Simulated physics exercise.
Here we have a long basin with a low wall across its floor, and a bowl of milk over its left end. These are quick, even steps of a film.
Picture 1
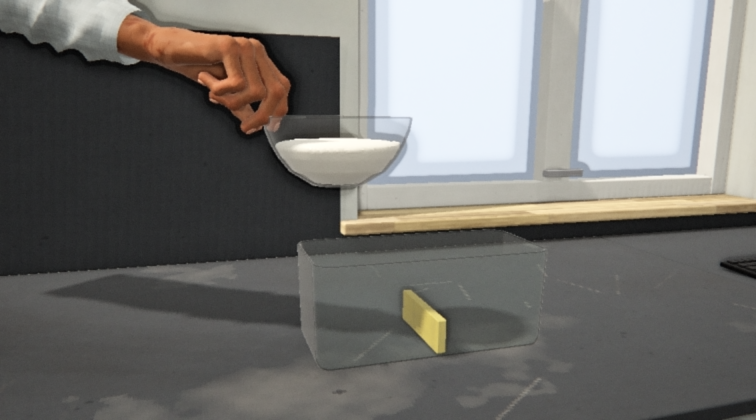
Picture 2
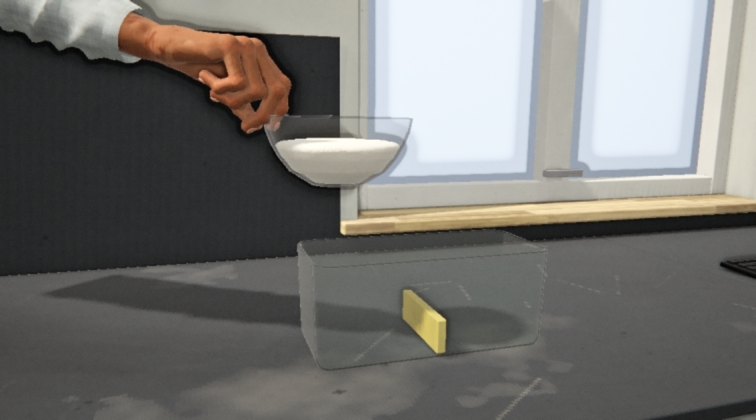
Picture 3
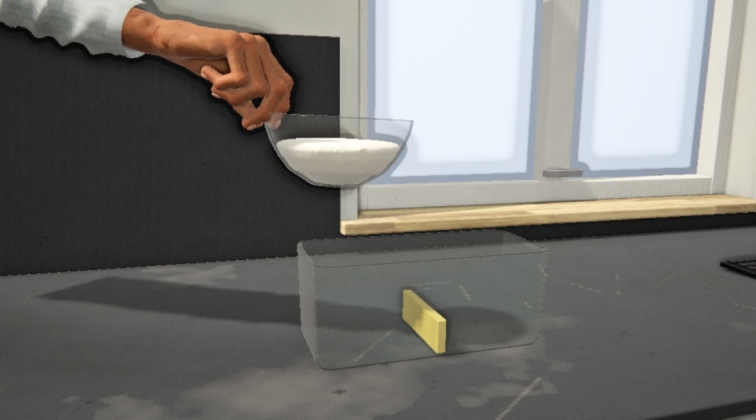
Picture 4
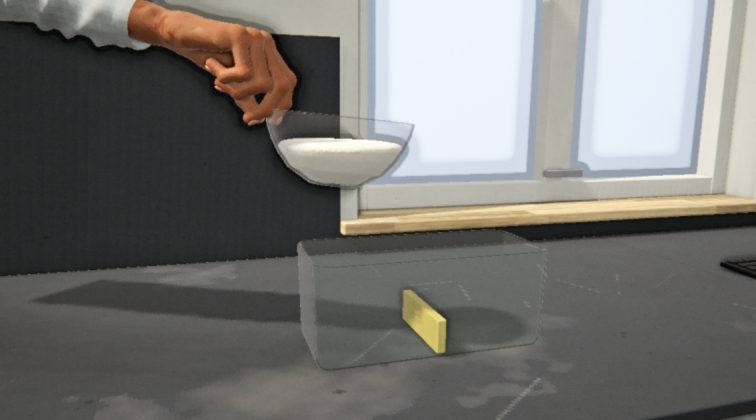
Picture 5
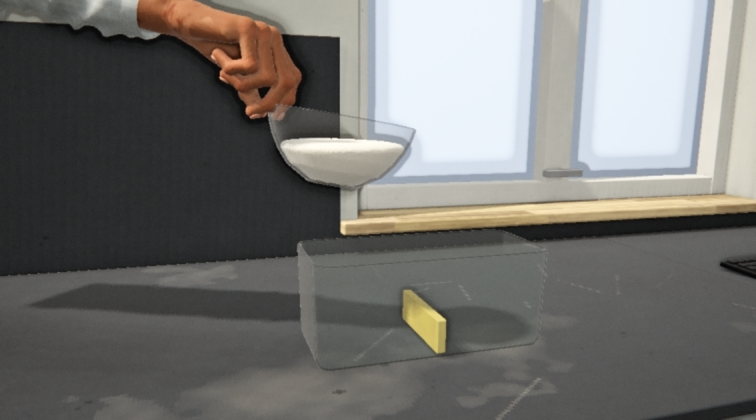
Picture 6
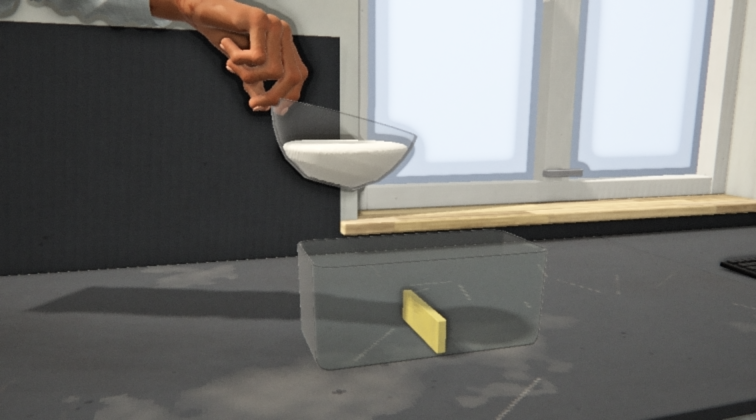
A hand slowly tilts a clear bowl of milk rightward above a clear basin.
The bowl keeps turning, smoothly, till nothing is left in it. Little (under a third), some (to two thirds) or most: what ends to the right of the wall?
It comes to more than two thirds.
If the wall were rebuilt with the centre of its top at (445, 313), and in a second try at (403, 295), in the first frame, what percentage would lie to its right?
First some 50, then 95 per cent.
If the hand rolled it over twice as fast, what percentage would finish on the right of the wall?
About 65 per cent.
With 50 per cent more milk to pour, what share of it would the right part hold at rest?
It comes to 75 per cent or so.
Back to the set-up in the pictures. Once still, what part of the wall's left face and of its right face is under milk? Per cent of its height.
Left: 10 %. Right: 60 %.
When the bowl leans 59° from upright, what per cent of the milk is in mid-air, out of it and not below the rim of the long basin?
Some 25 per cent.
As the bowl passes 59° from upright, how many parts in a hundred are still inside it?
Near 60 %.
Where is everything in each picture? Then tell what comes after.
In the first picture, tilt 0°; pouring edge (407, 119); surface from (274, 144) to (396, 143); the long basin's rim runs from (305, 255) to (523, 241); the wall's top is at (423, 305).
In the second picture, tilt 1°; pouring edge (407, 120); surface from (274, 144) to (396, 144).
In the third picture, tilt 2°; pouring edge (408, 122); surface from (275, 143) to (396, 144).
In the fourth picture, tilt 5°; pouring edge (409, 126); surface from (277, 143) to (398, 145).
In the fifth picture, tilt 9°; pouring edge (410, 131); surface from (279, 143) to (400, 145).
In the sixth picture, tilt 15°; pouring edge (411, 138); surface from (283, 145) to (404, 145).
A moment on, the bowl is tipped part way and 59 per cent is still to pour, 1 is left of the wall and 14 right of it.
Next, the bowl is tipped on its side and 4 per cent is still to pour, 12 is left of the wall and 76 right of it.
Then the bowl is tipped on its side and 0 per cent is still to pour, 19 is left of the wall and 80 right of it.
Later the bowl is tipped on its side and 0 per cent is still to pour, 19 is left of the wall and 80 right of it.
Finally, 19 per cent lies left of the wall, 80 right of it and 0 outside.
